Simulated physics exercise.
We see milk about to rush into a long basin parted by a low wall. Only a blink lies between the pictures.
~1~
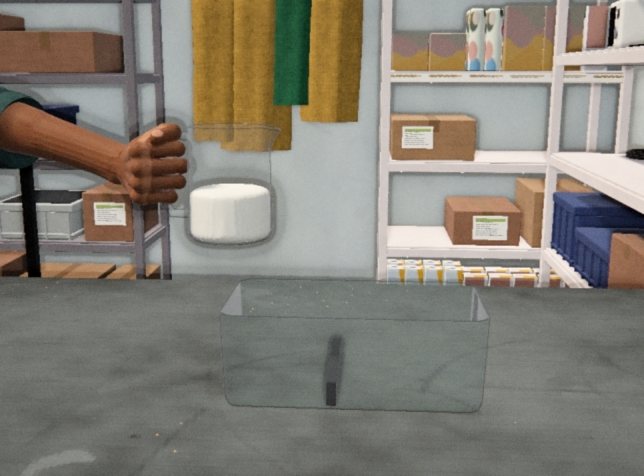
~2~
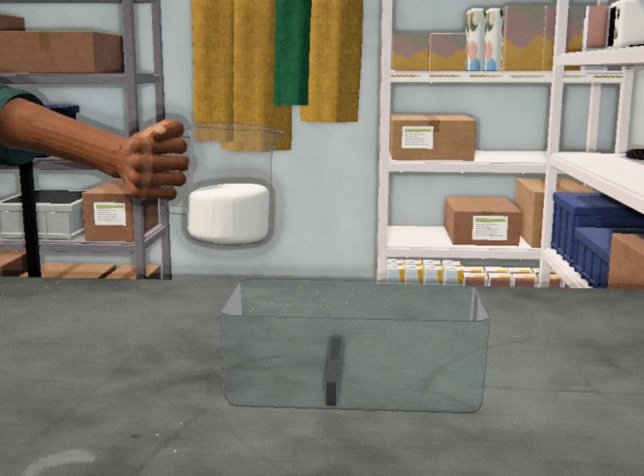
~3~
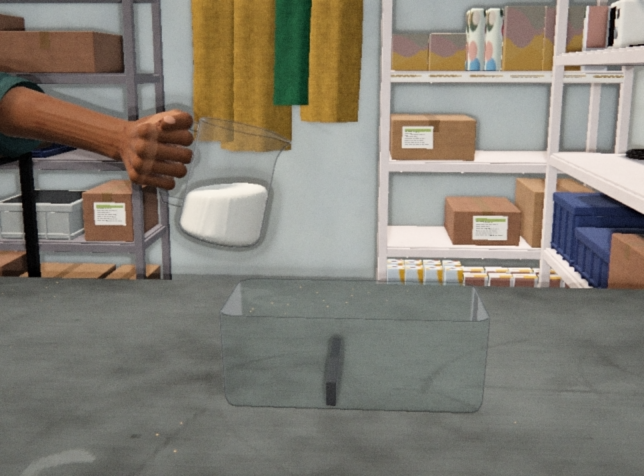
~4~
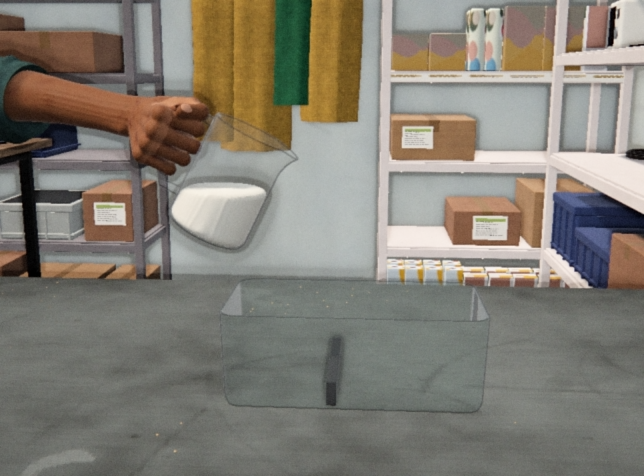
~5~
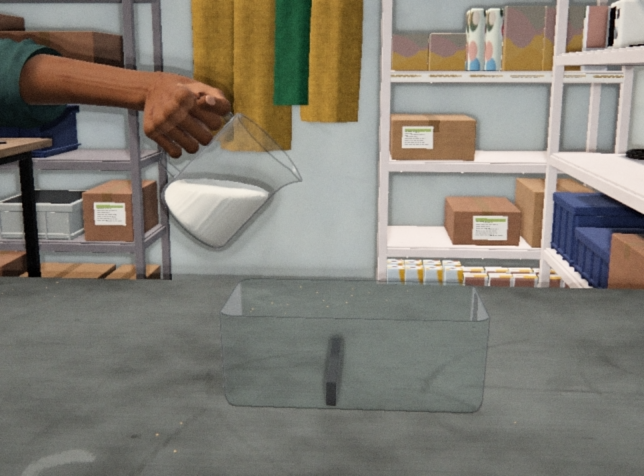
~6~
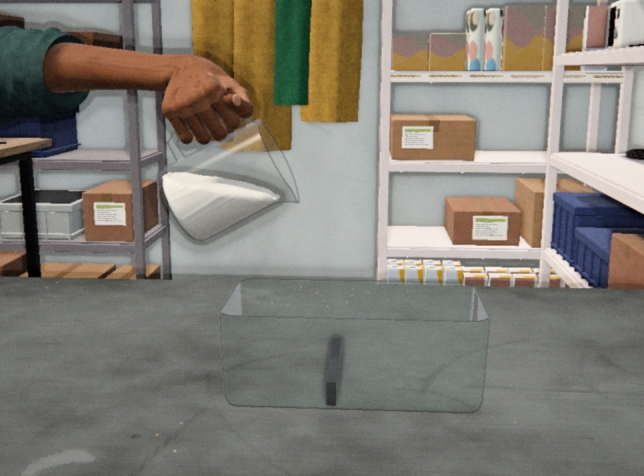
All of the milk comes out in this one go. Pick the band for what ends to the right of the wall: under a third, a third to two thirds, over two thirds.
It comes to above two thirds.
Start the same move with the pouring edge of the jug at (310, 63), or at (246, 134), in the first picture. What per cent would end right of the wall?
About 85 and 10 per cent.
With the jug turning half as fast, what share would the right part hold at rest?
Roughly 85 in a hundred.
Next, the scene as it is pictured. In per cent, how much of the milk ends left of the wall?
Close to 15 per cent.
A moment on, the jug is tipped on its side and 72 per cent is still to pour, 4 is left of the wall and 1 right of it.
Next, the jug is tipped on its side and 36 per cent is still to pour, 3 is left of the wall and 44 right of it.
Then the jug is tipped on its side and 16 per cent is still to pour, 6 is left of the wall and 68 right of it.
Later the jug is tipped on its side and 7 per cent is still to pour, 8 is left of the wall and 81 right of it.
Finally, 14 per cent lies left of the wall, 83 right of it and 1 outside.
